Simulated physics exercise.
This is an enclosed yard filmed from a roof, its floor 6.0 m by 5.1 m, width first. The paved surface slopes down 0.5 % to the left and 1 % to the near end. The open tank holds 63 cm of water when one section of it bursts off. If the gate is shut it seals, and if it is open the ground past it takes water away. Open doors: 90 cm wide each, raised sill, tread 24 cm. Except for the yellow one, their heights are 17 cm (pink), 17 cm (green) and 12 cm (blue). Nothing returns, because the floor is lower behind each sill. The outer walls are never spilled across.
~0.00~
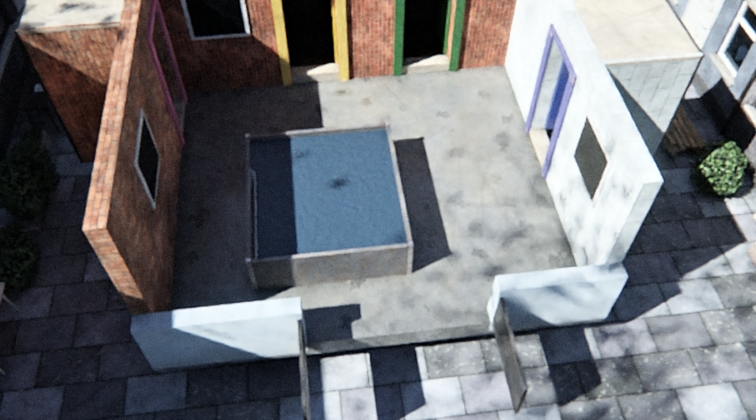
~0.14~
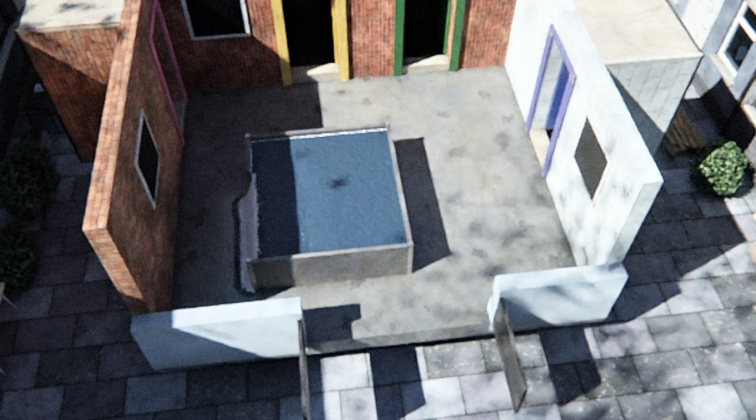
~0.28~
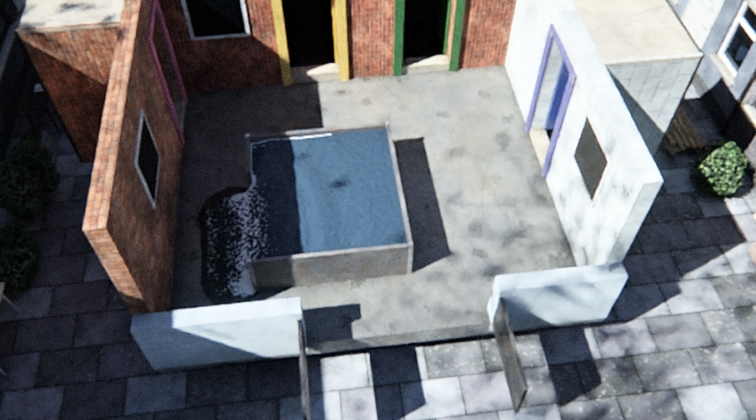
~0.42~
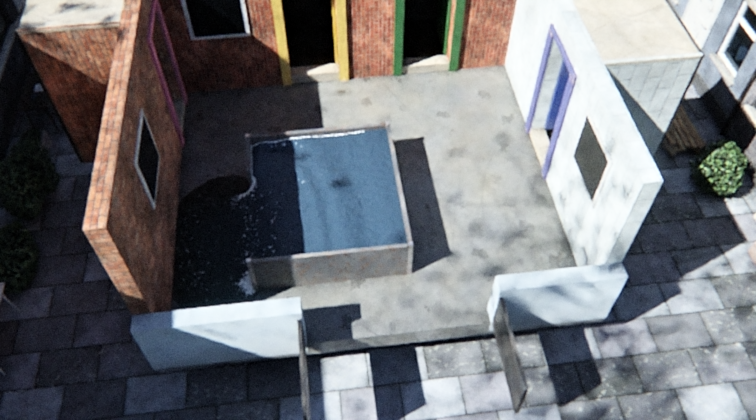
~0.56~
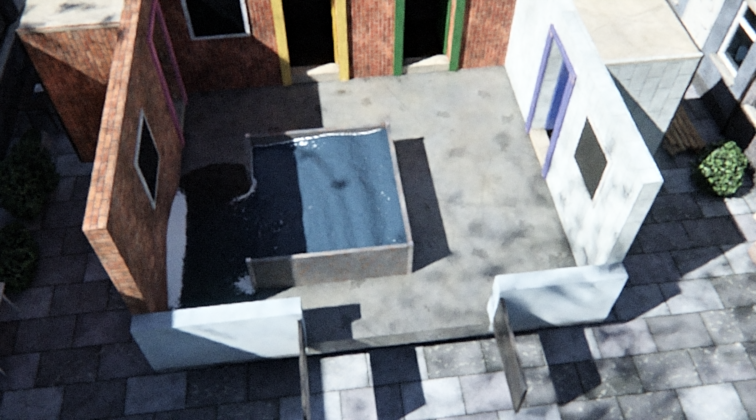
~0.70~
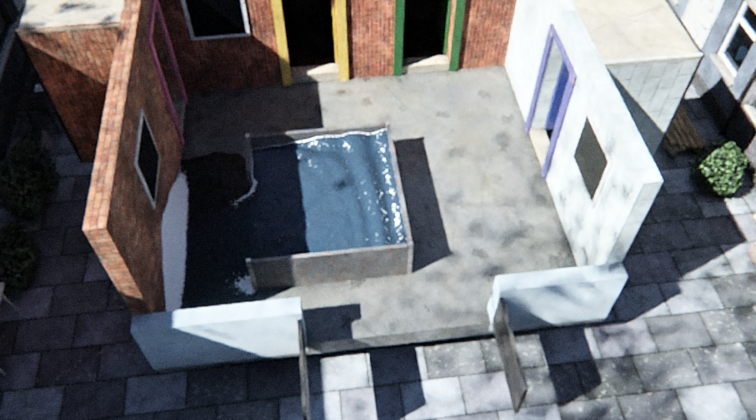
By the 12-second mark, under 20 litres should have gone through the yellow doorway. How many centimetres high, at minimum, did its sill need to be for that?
It needed to be about 7.5 cm high.
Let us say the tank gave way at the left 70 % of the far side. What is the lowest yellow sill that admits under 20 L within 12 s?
Some 33 cm.
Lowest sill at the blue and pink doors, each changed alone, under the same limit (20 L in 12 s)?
Roughly 8.0 cm for the blue door and roughly 17 cm for the pink door.
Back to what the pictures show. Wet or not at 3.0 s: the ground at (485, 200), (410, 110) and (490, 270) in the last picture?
First bone-dry, second bone-dry, third wet through.
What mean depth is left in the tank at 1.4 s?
On average, around 41 cm.
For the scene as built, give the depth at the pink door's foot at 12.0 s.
The depth there is around 8.5 cm.
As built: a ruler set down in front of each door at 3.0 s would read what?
Depth (cm): Pink 8 / green 0 / yellow 13 / blue 0.
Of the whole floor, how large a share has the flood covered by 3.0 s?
About 55 per cent.
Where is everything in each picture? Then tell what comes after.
In the first picture, the open tank at (324, 190) is whole and still, 63 cm deep; the yellow door at (312, 38) is dry.
In the second picture, the front is at (239, 281), 0.3 m from the gap at (255, 231); 0.4 m2 of floor is wet, 63 cm left at the back.
In the third picture, the gap is at (255, 233), the front 0.8 m out at (205, 223); the back of the open tank holds 63 cm.
In the fourth picture, the front is at (174, 281), 1.2 m from the gap at (256, 234); 2.6 m2 of floor is wet, 63 cm left at the back.
In the fifth picture, the front is at (181, 182), 1.3 m from the gap at (256, 234); 3.3 m2 of floor is wet, 62 cm left at the back.
In the sixth picture, water pours out at (256, 234) and has run 1.5 m, to (182, 165); about 12 cm deep outside, 56 cm at the back; 2.5 m in a straight line remain to the yellow door at (312, 38).
After 1.4 s water covers 20 % of the floor, deepest (68 cm) near (170, 344); it has not reached the yellow door.
After 3.0 s water covers 55 % of the floor, deepest (40 cm) near (170, 344); 13 cm at the yellow door, 0 litres in over its 19 cm sill.
After 12.0 s water covers 95 % of the floor, deepest (12 cm) near (561, 299); 6 cm at the yellow door, 0 litres in over its 19 cm sill.
At the yellow door as built, the water arrived by 2.4 s and peaked near 14 cm at 3.2 s.
With a sill of 6.5 cm, 27 litres would have come in within the 12 s; with 8.5 cm, 12 litres. So under 20 litres takes about 7.5 cm.
